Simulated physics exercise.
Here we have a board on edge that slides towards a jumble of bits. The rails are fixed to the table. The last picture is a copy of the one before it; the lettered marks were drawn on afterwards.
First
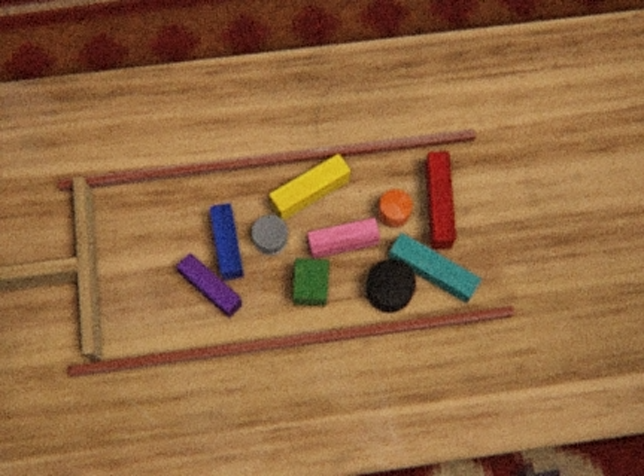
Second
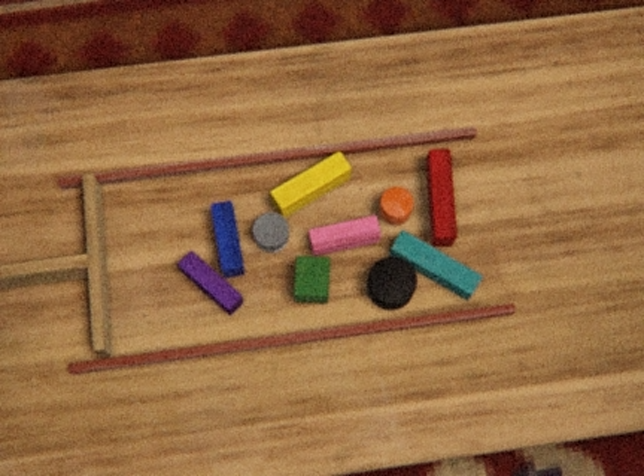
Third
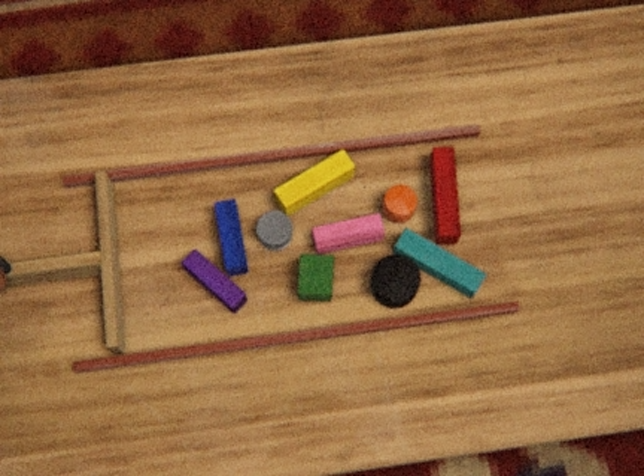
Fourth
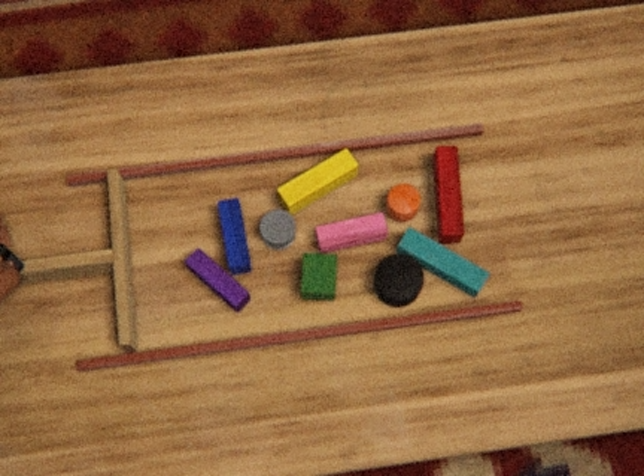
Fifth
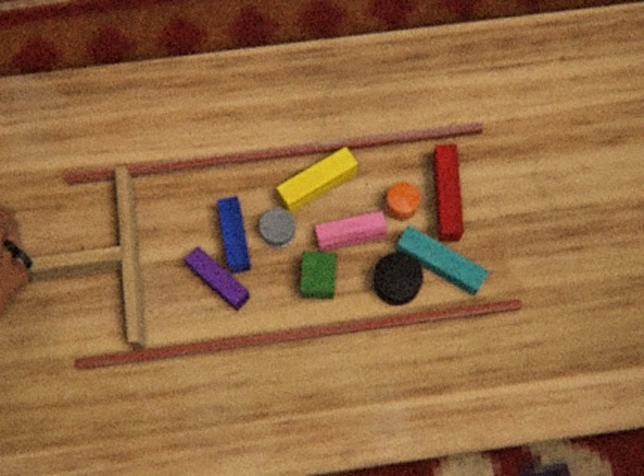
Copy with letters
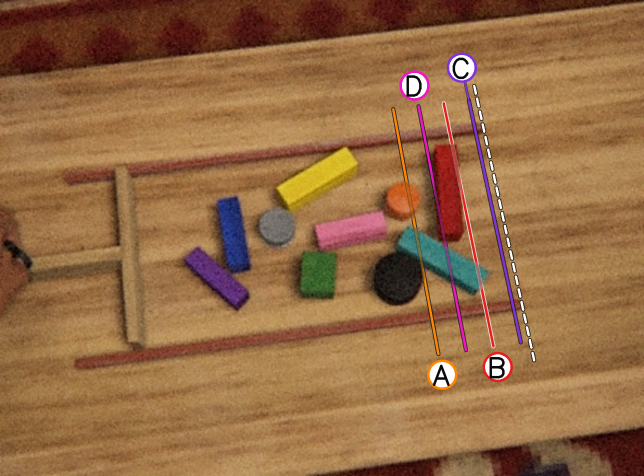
A wooden board on edge slides a short way right between two reddish rods, pushed by its handle as a hand comes into view at left, while the jumble of coloured blocks and discs ahead lies untouched.
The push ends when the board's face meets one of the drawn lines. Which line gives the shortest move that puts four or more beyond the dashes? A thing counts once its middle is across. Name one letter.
At least to D.
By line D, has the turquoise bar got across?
By then, yes.
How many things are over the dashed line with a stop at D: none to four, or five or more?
In all, five or more.
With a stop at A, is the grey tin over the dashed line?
By then, no.
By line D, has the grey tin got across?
No.
On the marked copy, A at (415, 226); B at (467, 219); C at (494, 216); D at (441, 223); the dashed line at (502, 215).
Taking D. A third of the way, board (242, 236); red stick (447, 193); turquoise bar (442, 261); none across.
Two thirds of the way, board (354, 222); red stick (468, 187); turquoise bar (474, 255); none across.
When it is over, board (441, 210); red stick (544, 164); turquoise bar (551, 237); five across.
As for the rest, A gets only two across; B gets eight across, but is farther than needed; C gets ten across, but is farther than needed.
